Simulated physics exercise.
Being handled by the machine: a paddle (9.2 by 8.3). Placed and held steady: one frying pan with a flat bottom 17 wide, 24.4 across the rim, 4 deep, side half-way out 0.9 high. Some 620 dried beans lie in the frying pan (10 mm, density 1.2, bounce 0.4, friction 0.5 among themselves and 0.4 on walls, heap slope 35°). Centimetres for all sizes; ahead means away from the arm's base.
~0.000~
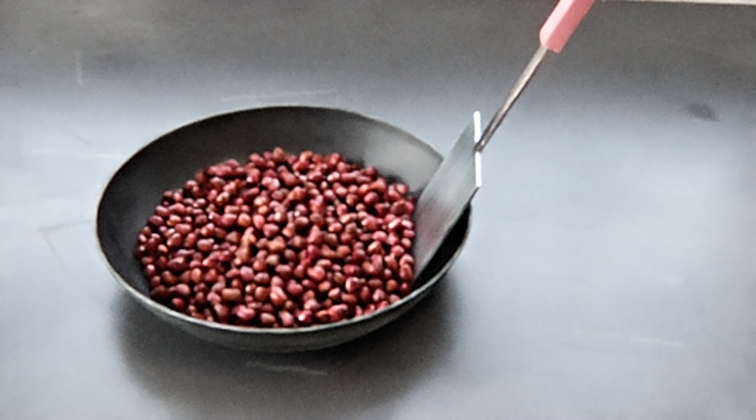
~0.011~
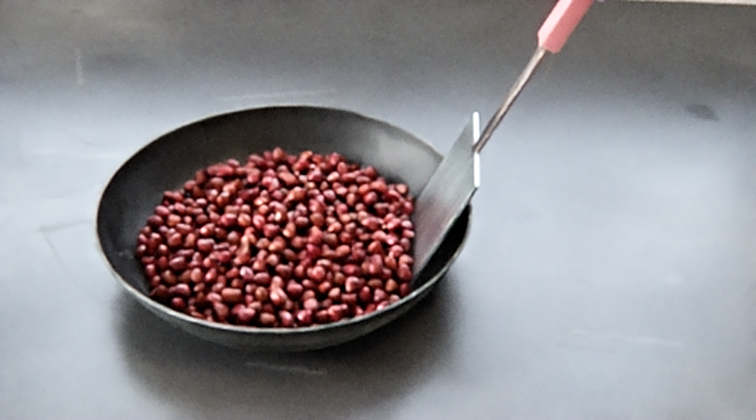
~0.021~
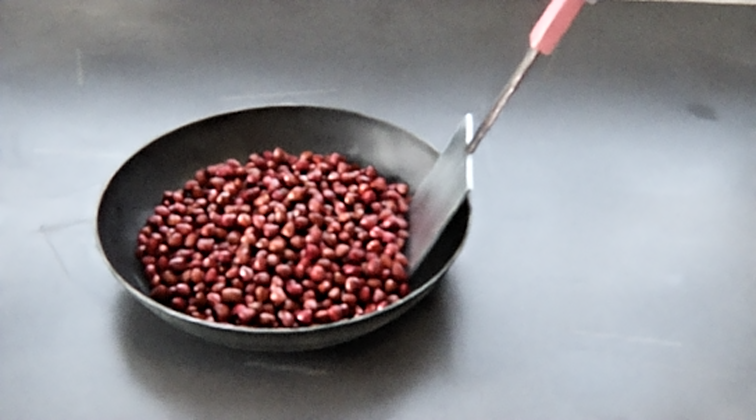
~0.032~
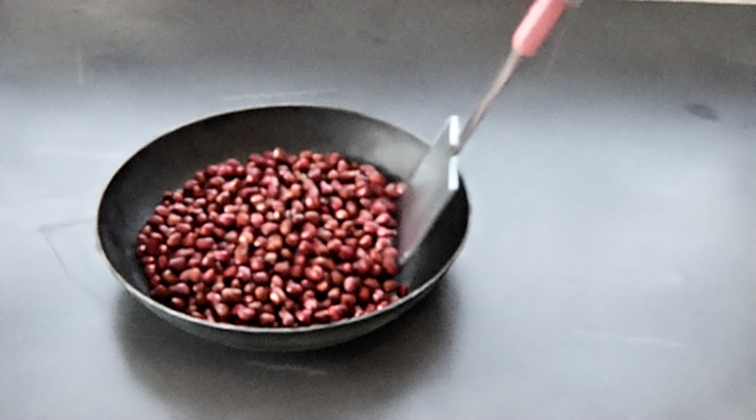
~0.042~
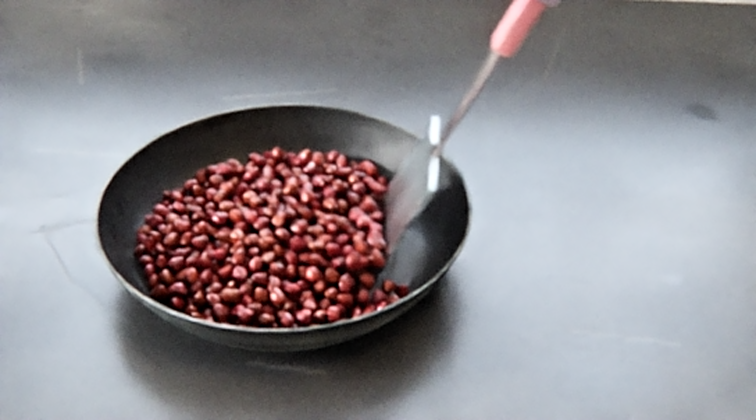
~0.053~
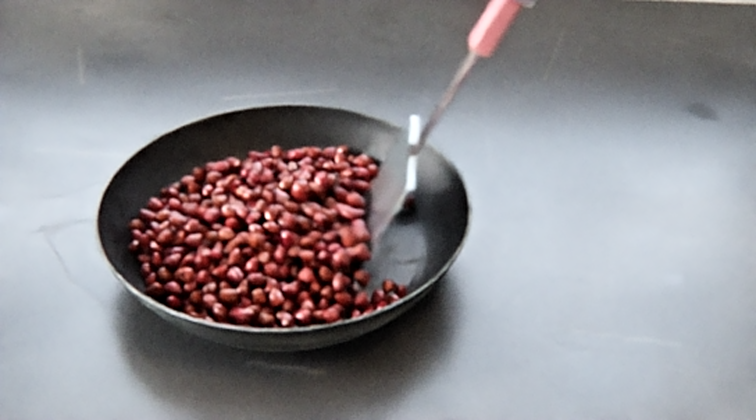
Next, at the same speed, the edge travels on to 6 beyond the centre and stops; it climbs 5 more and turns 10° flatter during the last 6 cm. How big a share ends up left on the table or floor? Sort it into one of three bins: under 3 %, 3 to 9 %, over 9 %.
Bin: Over 9 %.
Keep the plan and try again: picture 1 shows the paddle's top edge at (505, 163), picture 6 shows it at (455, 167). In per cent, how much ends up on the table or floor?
It works out to about 10 %, more or less.
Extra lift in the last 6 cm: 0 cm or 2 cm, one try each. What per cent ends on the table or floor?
First try about 10 %, second try about 15 %.
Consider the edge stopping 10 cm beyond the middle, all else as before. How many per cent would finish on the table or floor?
Changed stop: Approx. 35 %.
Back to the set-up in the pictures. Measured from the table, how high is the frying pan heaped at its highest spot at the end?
5.0 cm.
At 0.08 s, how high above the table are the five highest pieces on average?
6 cm or so.
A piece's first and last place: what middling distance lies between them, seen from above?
I'd estimate close to 4 centimetres.
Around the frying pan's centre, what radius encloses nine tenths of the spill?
That's near 60 cm.
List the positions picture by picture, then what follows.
The first frame shows paddle top edge at (478, 148), sloping 64°; upper third of the load around (287, 225), from x 140 to 410, top at y 160; 620 in the frying pan.
The second frame shows paddle top edge at (477, 148), sloping 64°; upper third of the load around (287, 225), from x 140 to 410, top at y 155.
The third frame shows paddle top edge at (470, 149), sloping 64°; upper third of the load around (290, 230), from x 140 to 410, top at y 155.
The fourth frame shows paddle top edge at (454, 151), sloping 64°; upper third of the load around (296, 229), from x 140 to 410, top at y 155.
The fifth frame shows paddle top edge at (434, 152), sloping 64°; upper third of the load around (291, 223), from x 140 to 410, top at y 155.
The sixth frame shows paddle top edge at (413, 151), sloping 64°; upper third of the load around (281, 221), from x 135 to 410, top at y 150; 620 in the frying pan.
By 0.08 s, sloping 64°, highest piece 6 above the table; 620 in the frying pan.
By 0.10 s, sloping 61°, highest piece 7 above the table; 620 in the frying pan.
By 0.32 s, sloping 54°, highest piece 10 above the table; 536 in the frying pan, 75 on the table or floor, 9 on the blade or in flight.
By 1.37 s, sloping 54°, highest piece 5 above the table; 536 in the frying pan, 84 on the table or floor.
Final count, 536 in the frying pan, 84 on the table or floor. That is 14 % on the table or floor.
